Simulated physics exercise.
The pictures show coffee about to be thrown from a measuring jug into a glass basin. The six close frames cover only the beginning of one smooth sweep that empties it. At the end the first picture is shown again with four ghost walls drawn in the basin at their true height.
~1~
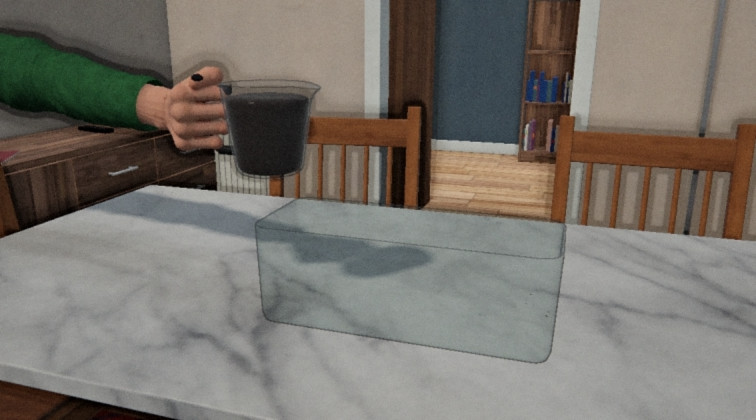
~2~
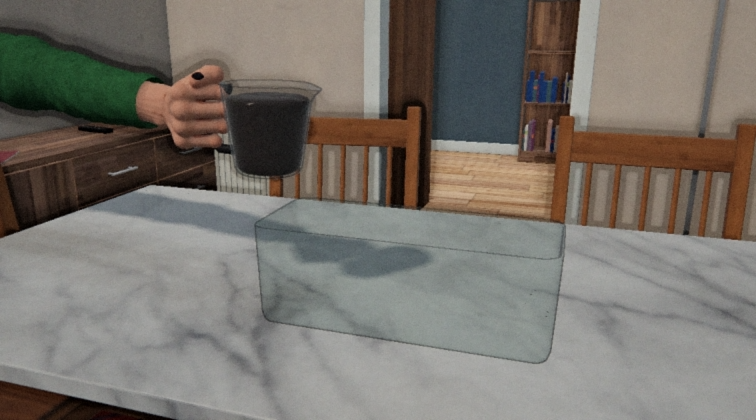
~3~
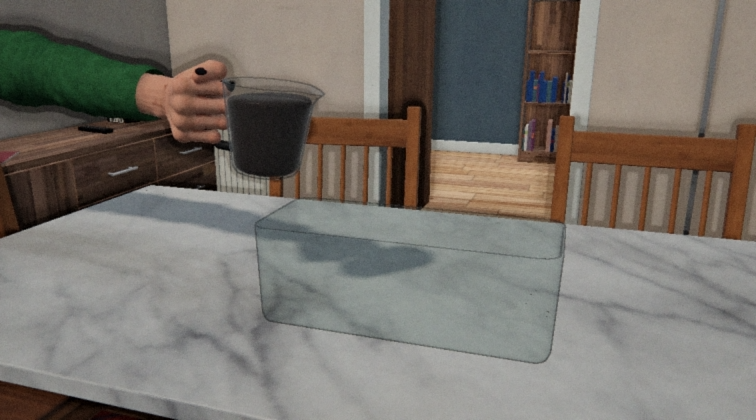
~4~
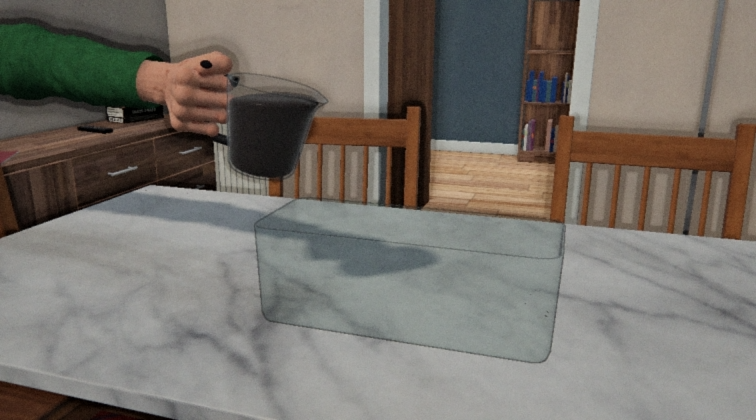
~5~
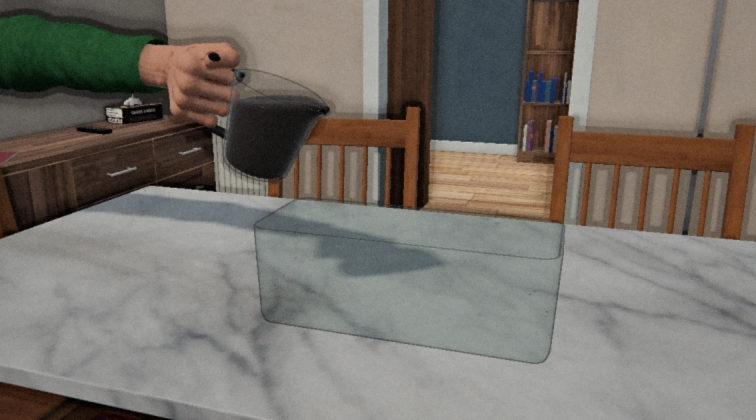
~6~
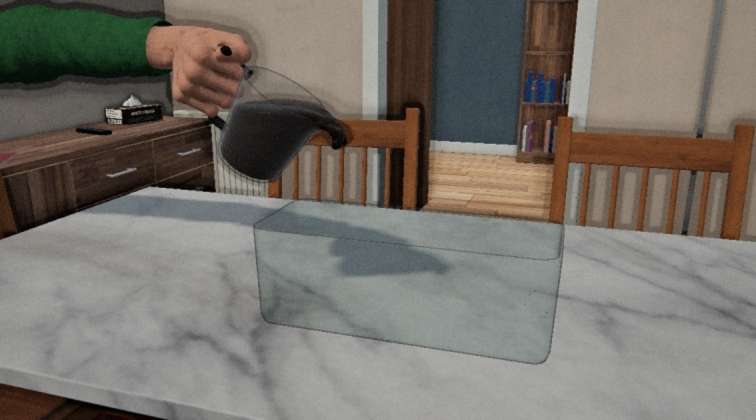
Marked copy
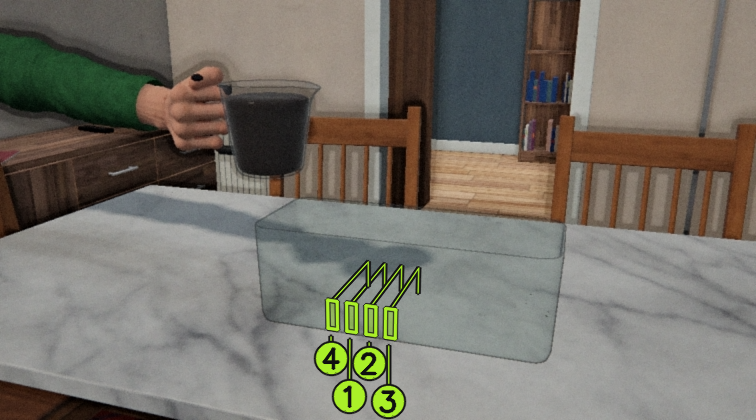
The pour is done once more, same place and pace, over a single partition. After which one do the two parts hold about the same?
The best place is 1.
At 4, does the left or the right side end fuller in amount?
The right one.
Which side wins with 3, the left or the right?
The left side.
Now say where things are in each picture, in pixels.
Upright, lip at (318, 88); basin from (265, 316) to (551, 361); nothing has left yet, in the first picture.
Upright, lip at (319, 90); nothing has left yet, in the second picture.
Tipped about 6°, lip at (322, 94); nothing has left yet, in the third picture.
Tipped about 13°, lip at (325, 102); nothing has left yet, in the fourth picture.
Tipped about 22°, lip at (328, 114); nothing has left yet, in the fifth picture.
Tipped about 33°, lip at (330, 128); coffee is over the lip, down to (337, 145), in the sixth picture.
On the marked copy, 1 at (349, 339); 2 at (369, 342); 3 at (388, 345); 4 at (331, 336).
Choosing 1, about 53 % ends left of the wall and 46 % right of it.
Choosing 2, about 82 % ends left of the wall and 17 % right of it.
Choosing 3, about 92 % ends left of the wall and 7 % right of it.
Choosing 4, about 24 % ends left of the wall and 75 % right of it.
